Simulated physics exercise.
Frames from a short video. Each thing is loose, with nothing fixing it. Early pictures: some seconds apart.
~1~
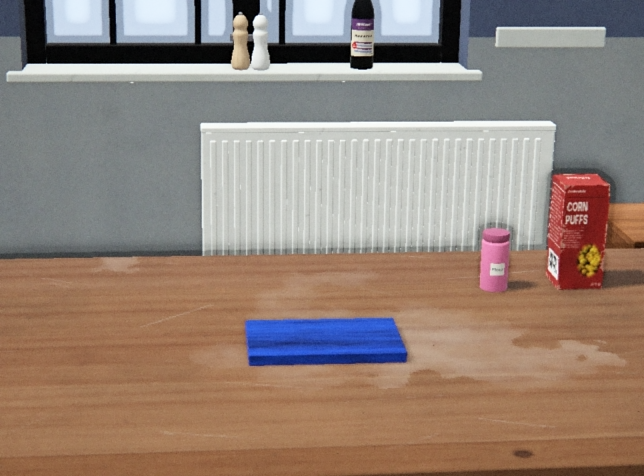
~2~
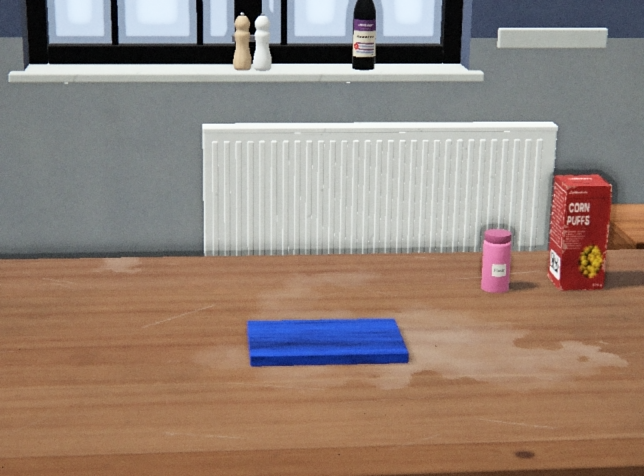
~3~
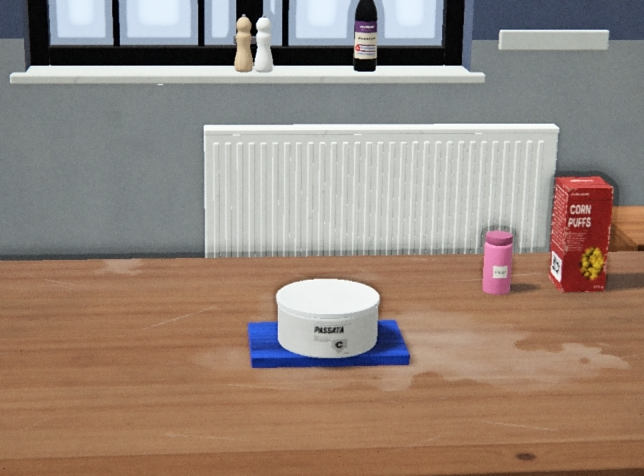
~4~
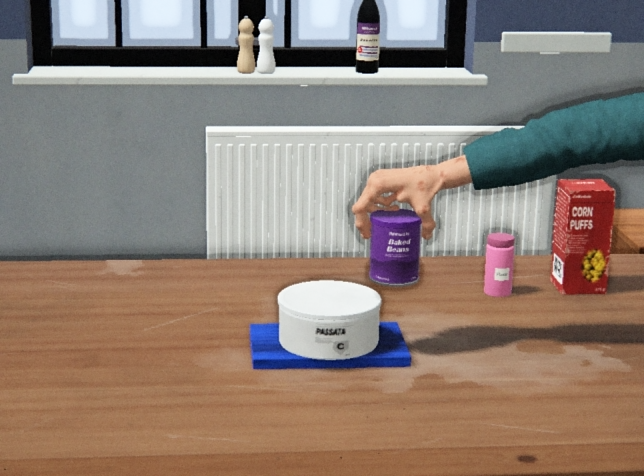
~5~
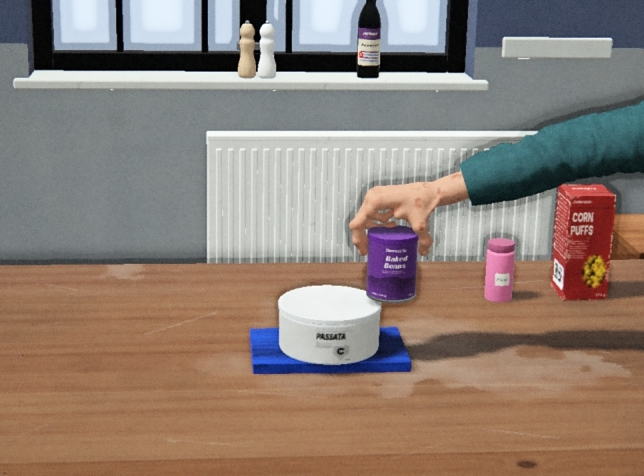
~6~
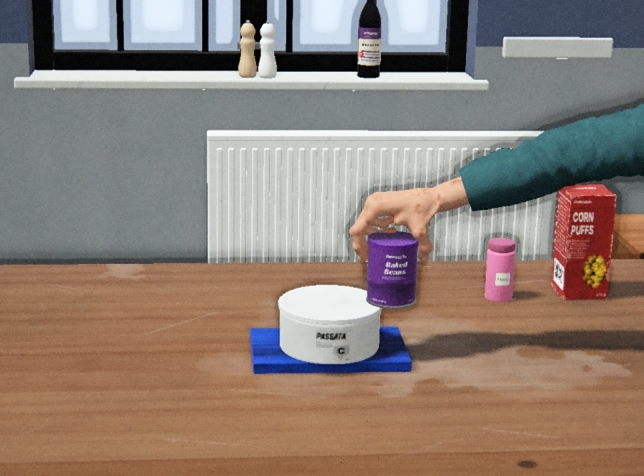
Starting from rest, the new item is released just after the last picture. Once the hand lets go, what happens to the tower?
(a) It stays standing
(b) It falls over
(b) It falls over.
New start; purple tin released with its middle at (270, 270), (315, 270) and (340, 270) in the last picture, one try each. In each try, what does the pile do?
Attempt one, the pile falls over; attempt two, it survives; attempt three, it survives.
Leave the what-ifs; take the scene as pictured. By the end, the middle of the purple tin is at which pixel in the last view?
Roughly at pixel (438, 328).
Then, 0.30 s after the last picture, purple tin now fallen.
Then, 0.50 s after the last picture, things are still on the move.
At rest, fallen, purple tin; the other 4 in place. Seen from the same camera at the end, purple tin near (439, 329). The pile gives way.
